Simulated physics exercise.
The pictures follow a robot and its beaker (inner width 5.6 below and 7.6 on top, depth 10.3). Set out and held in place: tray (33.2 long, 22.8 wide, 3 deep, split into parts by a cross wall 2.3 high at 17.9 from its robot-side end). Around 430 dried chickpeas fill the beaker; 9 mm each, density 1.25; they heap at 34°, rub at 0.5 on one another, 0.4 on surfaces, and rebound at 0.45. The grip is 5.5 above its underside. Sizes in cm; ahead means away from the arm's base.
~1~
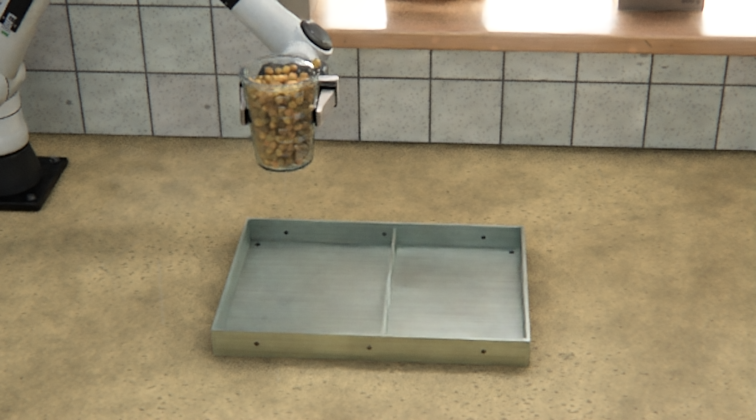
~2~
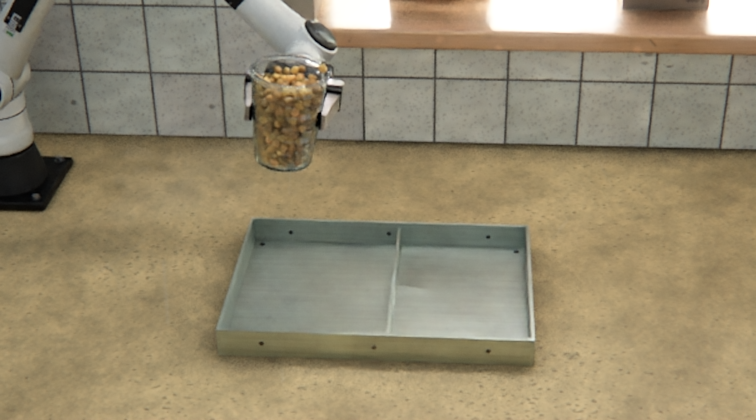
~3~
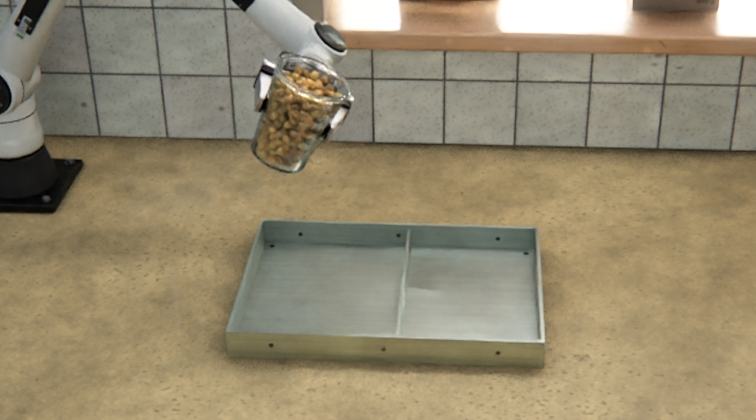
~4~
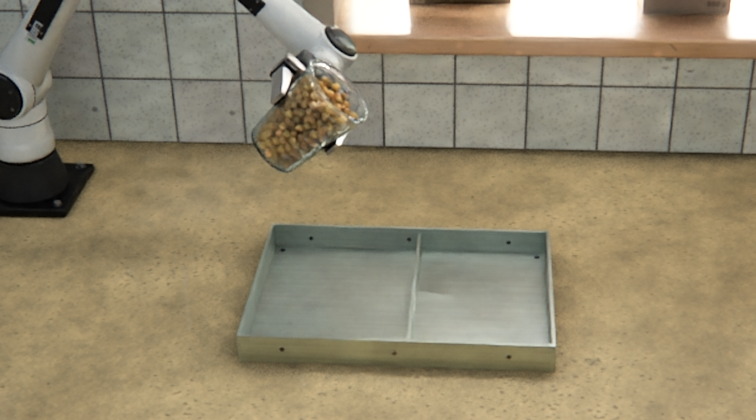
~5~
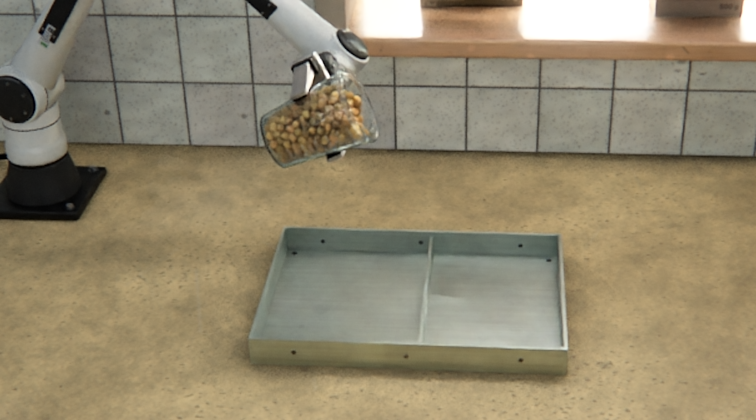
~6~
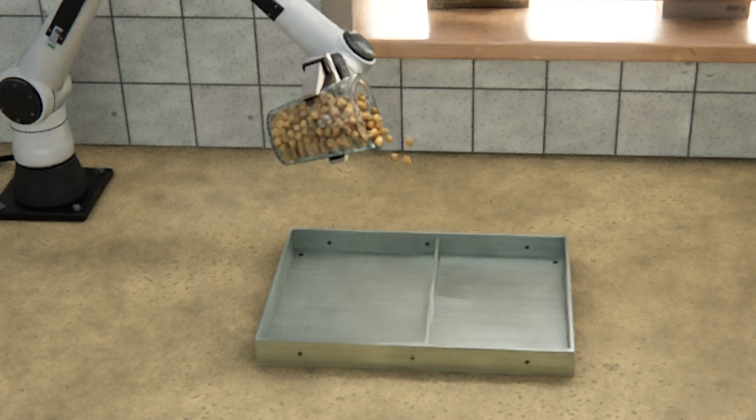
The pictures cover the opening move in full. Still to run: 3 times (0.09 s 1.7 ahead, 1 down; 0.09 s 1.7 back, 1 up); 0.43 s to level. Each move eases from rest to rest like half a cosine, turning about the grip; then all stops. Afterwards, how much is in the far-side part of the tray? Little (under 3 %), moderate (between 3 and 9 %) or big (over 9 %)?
A big share, over 9 %, ends in the far-side part of the tray.
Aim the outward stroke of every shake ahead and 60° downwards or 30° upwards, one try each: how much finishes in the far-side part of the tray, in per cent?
About 5 and 30 per cent.
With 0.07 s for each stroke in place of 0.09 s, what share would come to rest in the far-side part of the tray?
Then about 20 per cent.
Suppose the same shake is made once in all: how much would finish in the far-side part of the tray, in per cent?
In that case some 10 per cent.
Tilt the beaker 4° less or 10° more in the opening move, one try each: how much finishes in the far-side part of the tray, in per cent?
About 10 and 25 per cent.
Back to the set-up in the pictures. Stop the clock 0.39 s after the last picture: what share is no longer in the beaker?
About 15 per cent by then.
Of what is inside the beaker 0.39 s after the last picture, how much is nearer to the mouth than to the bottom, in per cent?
Roughly 45 per cent.
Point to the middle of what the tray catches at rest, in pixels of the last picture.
Around (451, 303).
Then, 0.39 s later, tilted 71° forward, highest piece 25 above the table; 355 in the beaker, 33 in the far-side part, 16 in the robot-side part, 24 in flight or on a rim.
Then, 0.78 s later, tilted 30° forward, highest piece 27 above the table; 320 in the beaker, 62 in the far-side part, 44 in the robot-side part, 2 in flight or on a rim.
Then, 1.17 s later, level, highest piece 27 above the table; 320 in the beaker, 63 in the far-side part, 45 in the robot-side part.
Then, 2.22 s later, level, highest piece 27 above the table; 320 in the beaker, 63 in the far-side part, 45 in the robot-side part.
At rest, 320 in the beaker, 63 in the far-side part, 45 in the robot-side part. That is 15 % in the far-side part of the tray.
